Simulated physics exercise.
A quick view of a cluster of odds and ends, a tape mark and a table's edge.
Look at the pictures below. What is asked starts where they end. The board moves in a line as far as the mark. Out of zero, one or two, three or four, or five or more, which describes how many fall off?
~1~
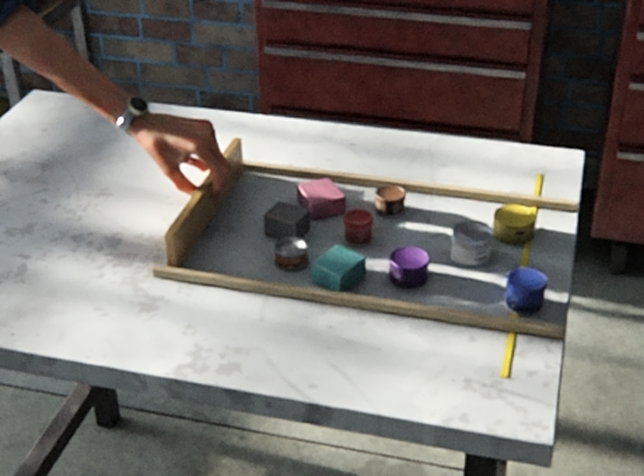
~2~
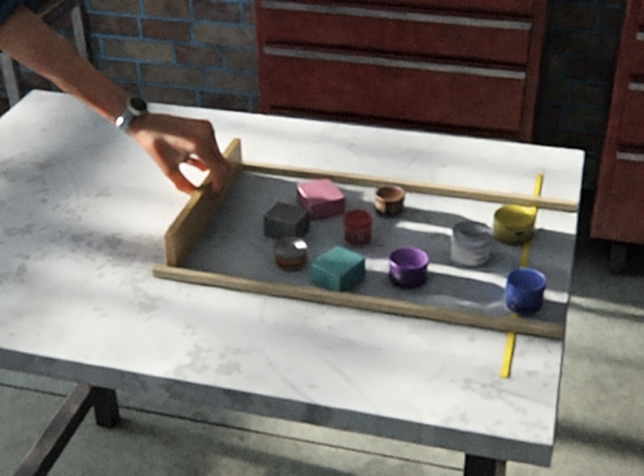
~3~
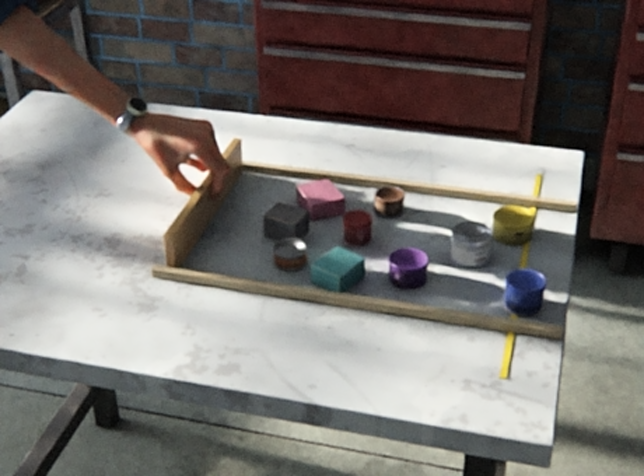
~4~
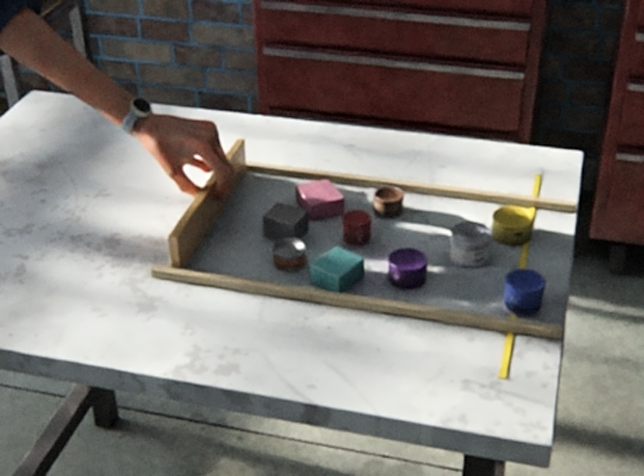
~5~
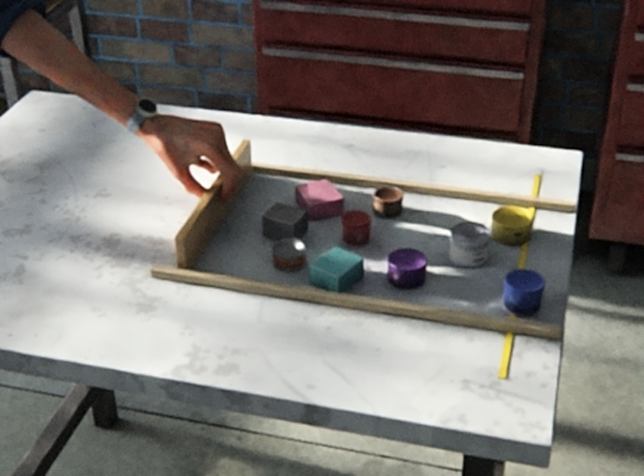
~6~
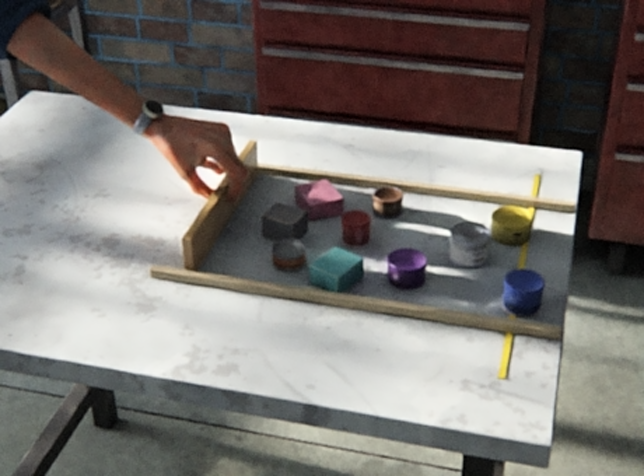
The answer is five or more.
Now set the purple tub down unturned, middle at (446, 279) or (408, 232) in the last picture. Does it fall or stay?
Spot by spot, it drops away and then it drops away.
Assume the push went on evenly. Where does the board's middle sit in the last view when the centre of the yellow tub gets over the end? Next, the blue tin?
The yellow tub gives roughly (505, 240), the blue tin roughly (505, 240).
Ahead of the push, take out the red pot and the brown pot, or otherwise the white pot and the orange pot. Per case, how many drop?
4 in the first case, 4 in the second.
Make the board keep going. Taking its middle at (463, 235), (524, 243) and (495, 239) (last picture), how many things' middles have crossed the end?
Middles past end - pos 1: 0, pos 2: 5, pos 3: 1.
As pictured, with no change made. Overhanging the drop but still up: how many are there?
The tally is 0.
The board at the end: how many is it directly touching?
That number would be 5.
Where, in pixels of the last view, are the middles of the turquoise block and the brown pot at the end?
Going in order, first (536, 309) and next (545, 216).
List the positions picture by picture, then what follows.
In the first picture, blue tin (525, 292); yellow tub (513, 225); white pot (472, 243); board (207, 200); tape (524, 261).
In the second picture, yellow tub (513, 225); grey block (287, 223).
In the third picture, white pot (471, 245); purple tub (408, 269).
In the fourth picture, blue tin (524, 293); turquoise block (338, 271).
In the fifth picture, yellow tub (511, 226); board (217, 202).
In the sixth picture, blue tin (523, 293); yellow tub (511, 226); white pot (469, 245); board (223, 203); tape (522, 262).
Soon after, none off yet; blue tin at rest near (523, 293); yellow tub at rest near (511, 226); white pot at rest near (469, 245).
After that, none off yet; blue tin at rest near (523, 293); yellow tub at rest near (511, 226); white pot moving near (480, 247).
And then, none off yet; blue tin moving near (530, 295); yellow tub displaced about its own width near (541, 234); white pot displaced well along near (564, 260).
In the end, the number that fall off is five or more; gone, red pot, purple tub, white pot, yellow tub and blue tin.
